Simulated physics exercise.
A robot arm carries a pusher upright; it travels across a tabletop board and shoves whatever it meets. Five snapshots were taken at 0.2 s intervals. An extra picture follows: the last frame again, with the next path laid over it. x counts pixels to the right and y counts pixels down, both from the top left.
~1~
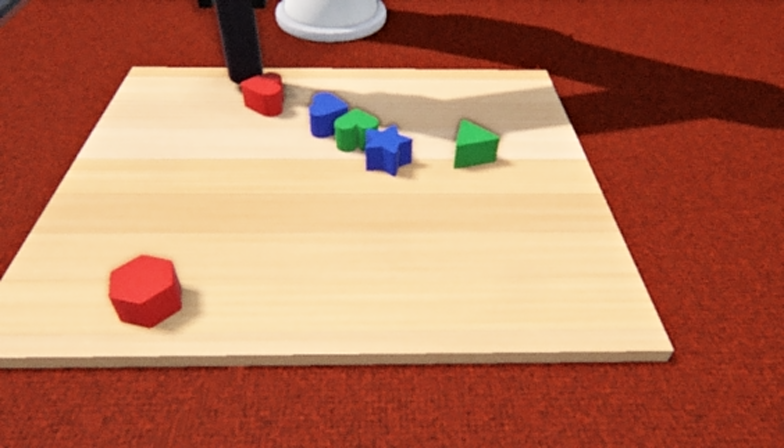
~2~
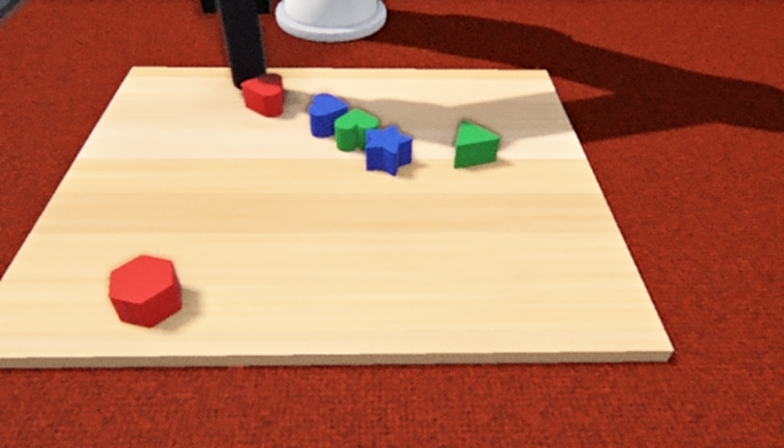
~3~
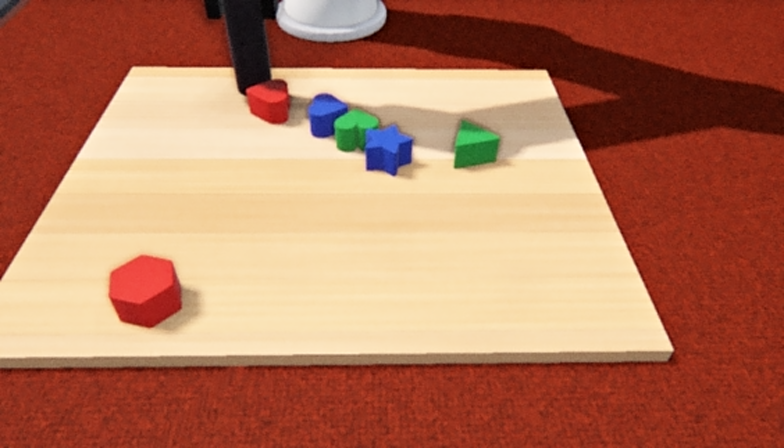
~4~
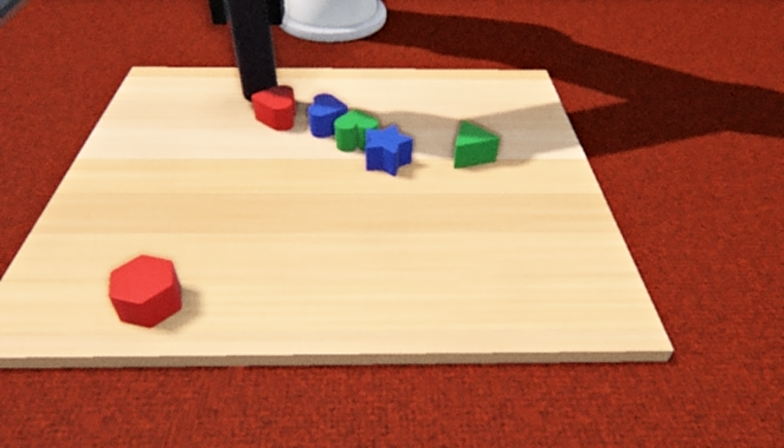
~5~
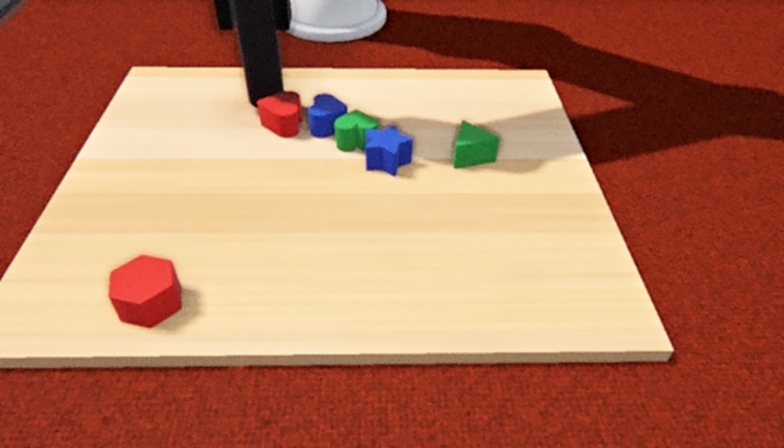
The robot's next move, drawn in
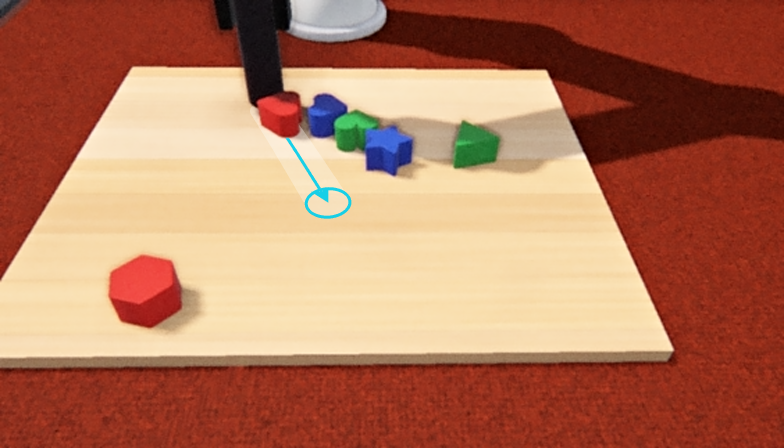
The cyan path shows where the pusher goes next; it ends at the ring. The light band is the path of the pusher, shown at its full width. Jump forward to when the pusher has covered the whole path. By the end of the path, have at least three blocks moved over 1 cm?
My answer is no.
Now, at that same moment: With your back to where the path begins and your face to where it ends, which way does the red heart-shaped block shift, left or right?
Picture yourself facing from the start of the path to its end: The red heart-shaped block moves off to your left.
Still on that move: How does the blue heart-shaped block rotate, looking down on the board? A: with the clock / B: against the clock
Letter B.
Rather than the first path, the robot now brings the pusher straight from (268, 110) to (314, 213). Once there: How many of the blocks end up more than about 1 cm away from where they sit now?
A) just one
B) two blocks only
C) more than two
A: Just one.
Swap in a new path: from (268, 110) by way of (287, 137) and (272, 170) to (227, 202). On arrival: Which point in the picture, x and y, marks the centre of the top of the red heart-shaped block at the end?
It will end up at (318, 142).
Drawn move, from (268, 110) to (328, 203).
What follows on the original path. One third of the way, pusher (286, 129); red heart-shaped block (307, 130), turned 15° anticlockwise; blue heart-shaped block (330, 105), turned 25° anticlockwise.
Two thirds of the way, pusher (305, 159); red heart-shaped block (334, 159), turned 20° anticlockwise; blue heart-shaped block (330, 105), turned 25° anticlockwise.
At the end, pusher (328, 194); red heart-shaped block (369, 184), turned 45° anticlockwise; blue heart-shaped block (330, 105), turned 25° anticlockwise; green heart-shaped block still.
